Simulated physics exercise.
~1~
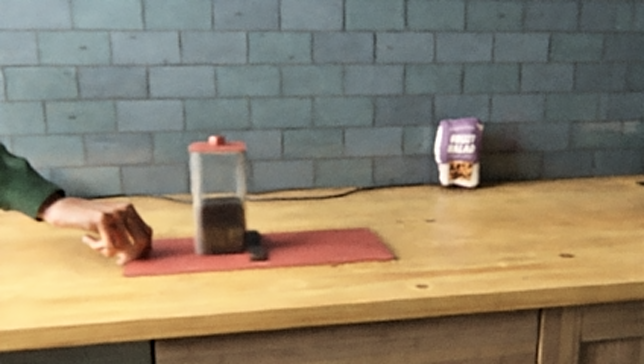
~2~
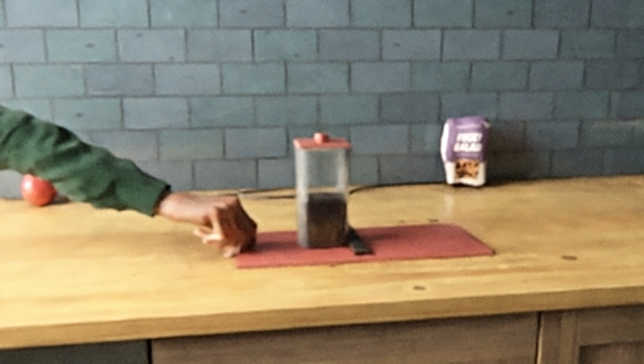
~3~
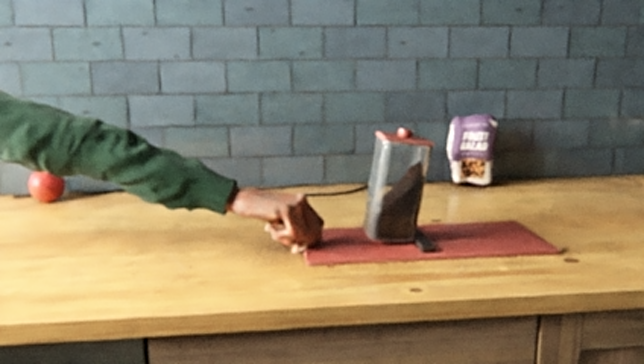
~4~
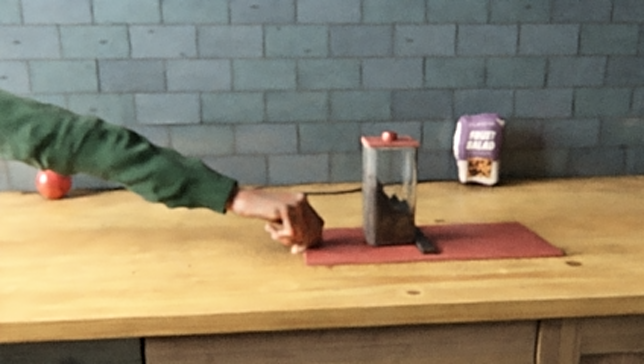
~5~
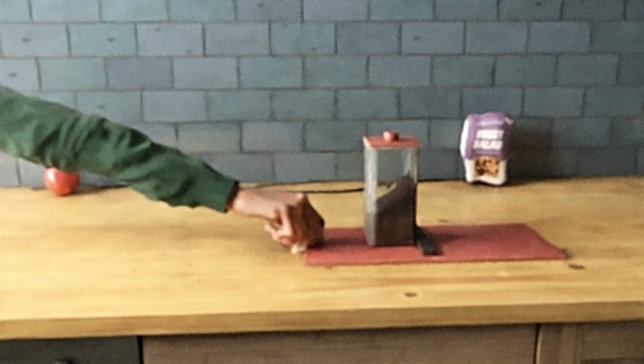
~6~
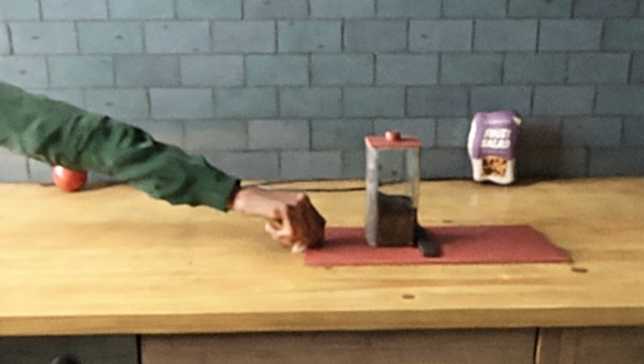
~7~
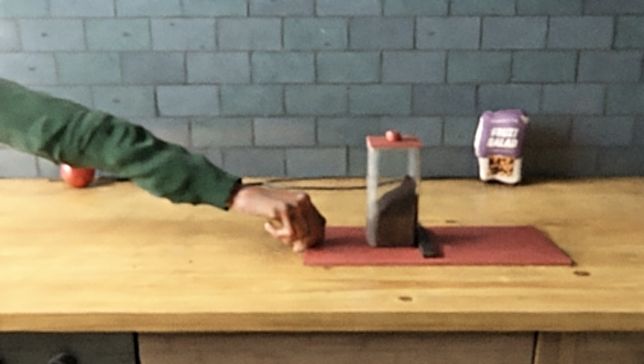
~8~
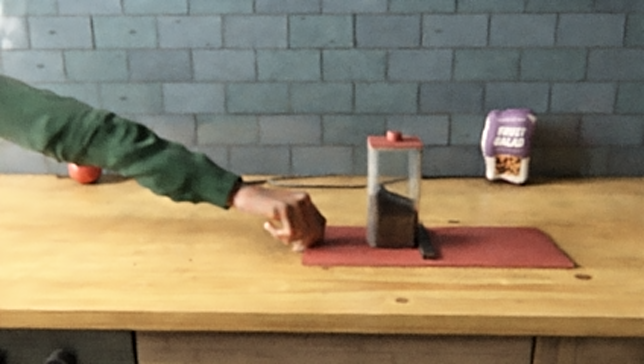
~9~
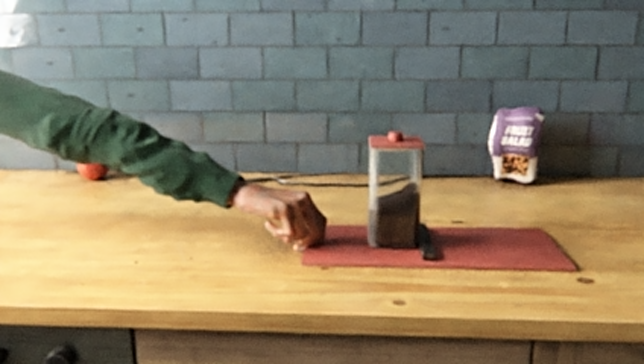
On a wooden worktop, a hand slides a red board rightward and stops, its capped coffee container tipping, then settling upright.
